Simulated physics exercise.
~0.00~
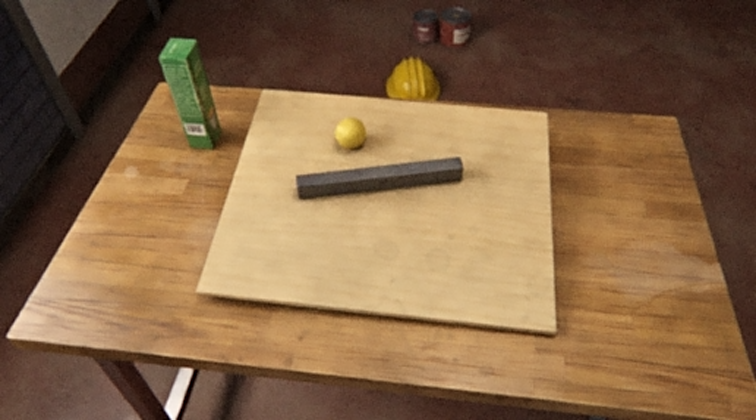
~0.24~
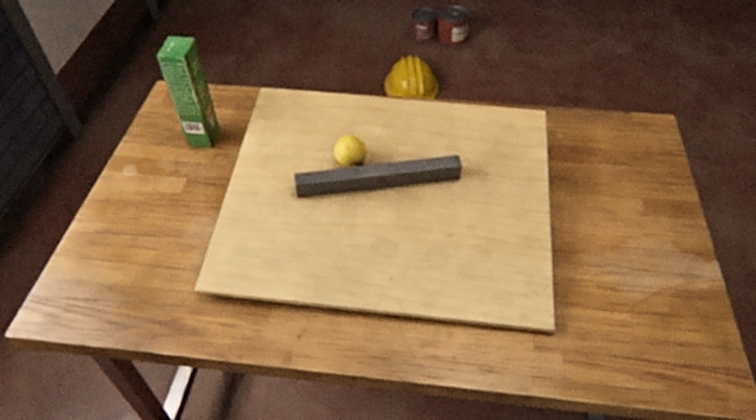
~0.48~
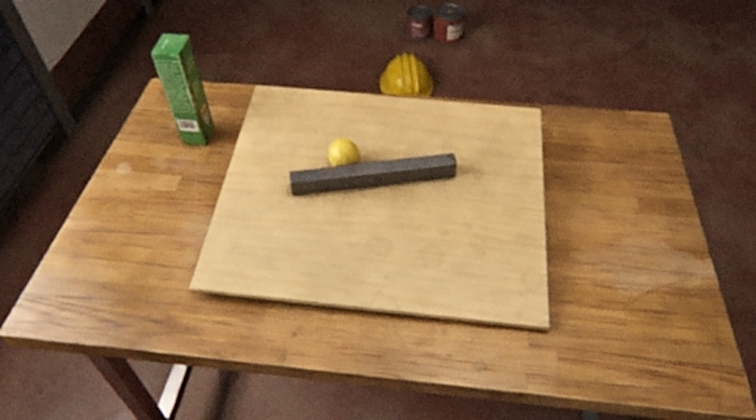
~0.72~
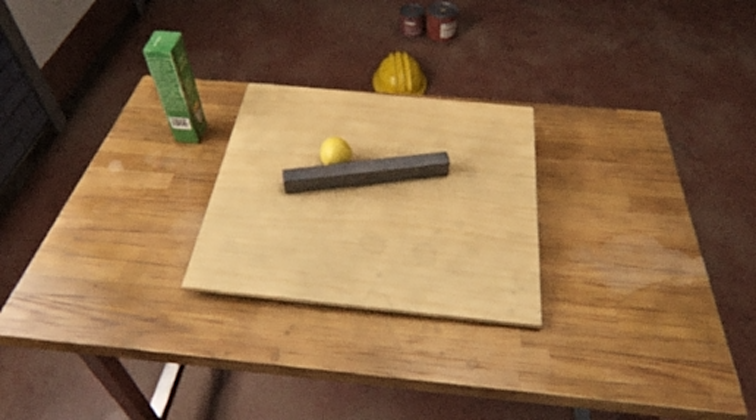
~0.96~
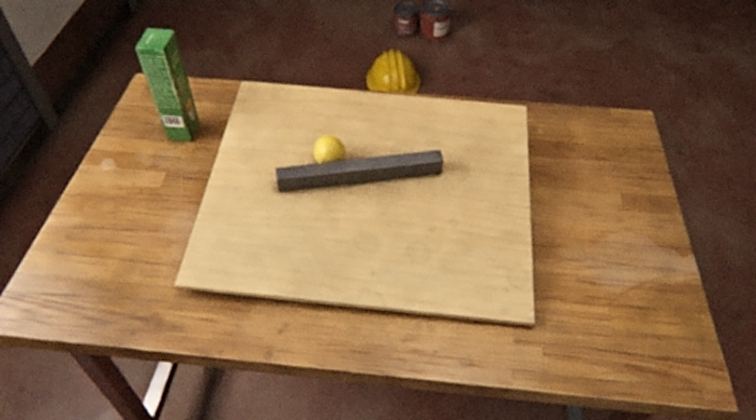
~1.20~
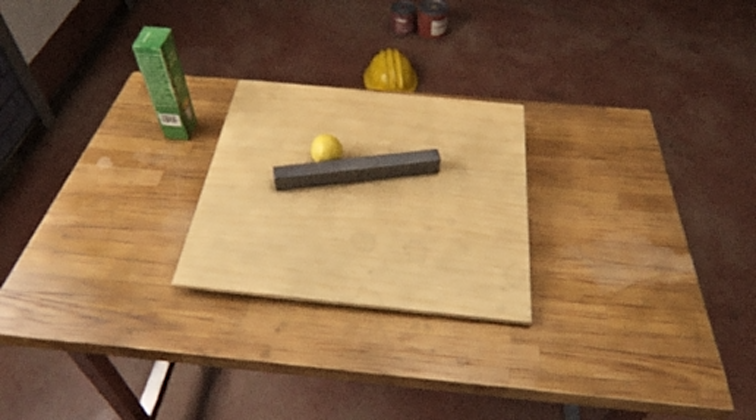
On a wooden table indoors, a yellow lemon rolls briefly down a pale board and rests against a fixed dark bar.
